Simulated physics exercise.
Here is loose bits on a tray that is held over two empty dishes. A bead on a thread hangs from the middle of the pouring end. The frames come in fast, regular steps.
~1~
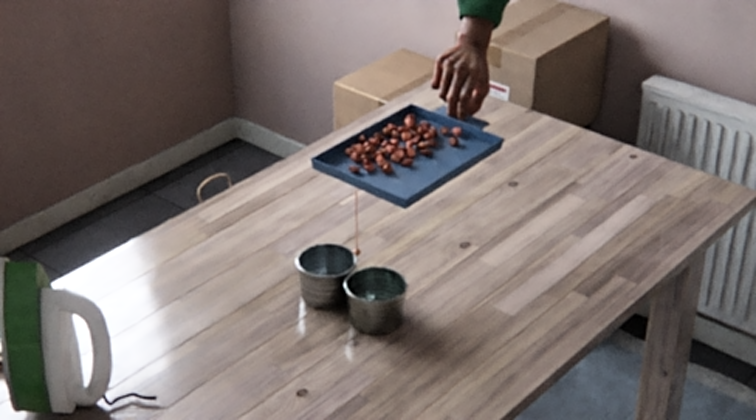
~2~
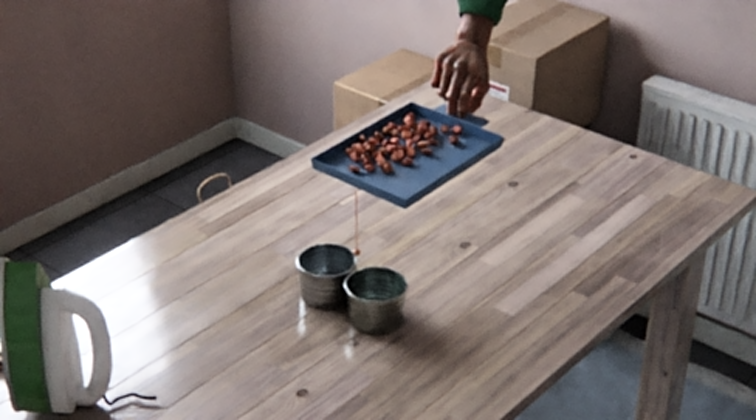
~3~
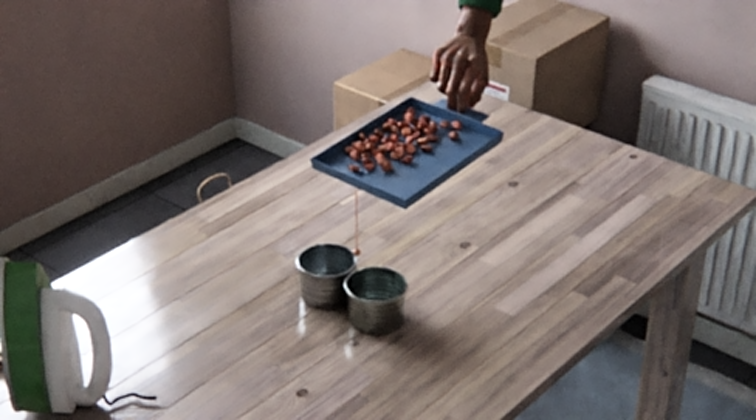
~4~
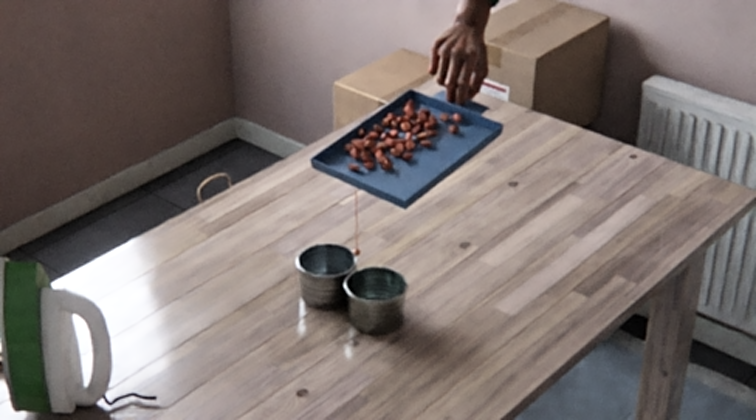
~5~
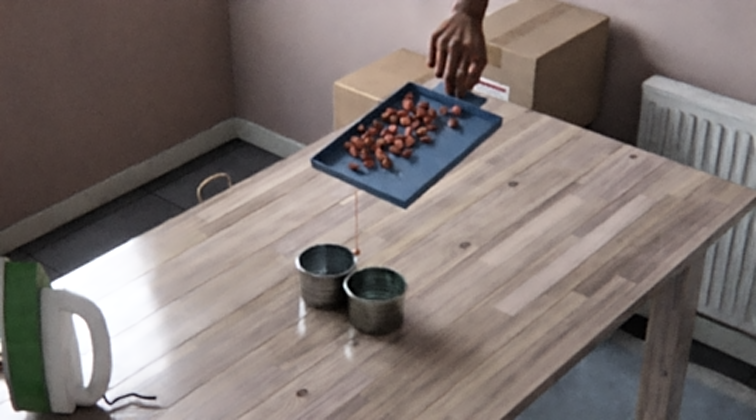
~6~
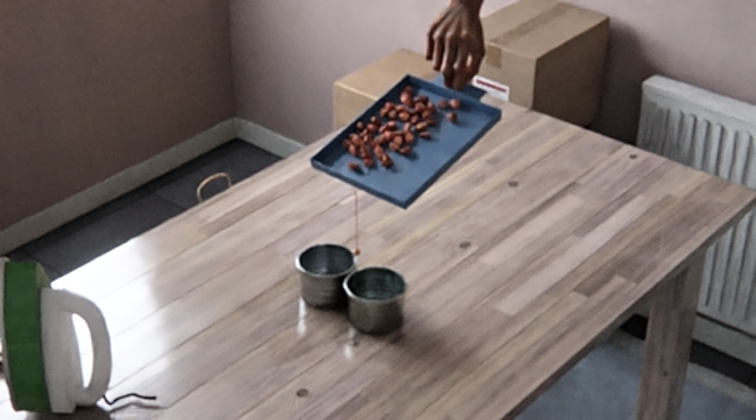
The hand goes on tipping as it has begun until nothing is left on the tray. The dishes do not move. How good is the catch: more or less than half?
They take over half between them.
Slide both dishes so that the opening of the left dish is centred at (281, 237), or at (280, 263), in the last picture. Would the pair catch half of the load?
At the first place less than half, at the second above a half.
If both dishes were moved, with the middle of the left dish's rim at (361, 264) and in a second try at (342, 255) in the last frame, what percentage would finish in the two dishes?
Near 10 % and 10 %.
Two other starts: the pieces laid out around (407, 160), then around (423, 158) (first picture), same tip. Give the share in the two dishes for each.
First some 60, then 60 per cent.
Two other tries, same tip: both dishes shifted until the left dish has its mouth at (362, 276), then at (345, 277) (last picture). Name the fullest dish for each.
At the first place left, at the second the left one.
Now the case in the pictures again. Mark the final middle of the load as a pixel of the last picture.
Roughly at (335, 301).
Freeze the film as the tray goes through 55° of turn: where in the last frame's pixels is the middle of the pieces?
Near (357, 164).
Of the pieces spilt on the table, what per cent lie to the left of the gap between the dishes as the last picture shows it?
Close to 90 per cent.
Soon after the last picture, tray tipped steeply; all on the tray.
A little later, tray tipped right over; most on the tray; a stray few in the left dish; a stray few outside both; a small part in the air.
Later still, tray tipped past a quarter turn; about a third in the right dish; about a third in the left dish; about a third outside both.
At rest, tray tipped past a quarter turn; about a third in the right dish; about a third in the left dish; about a third outside both.
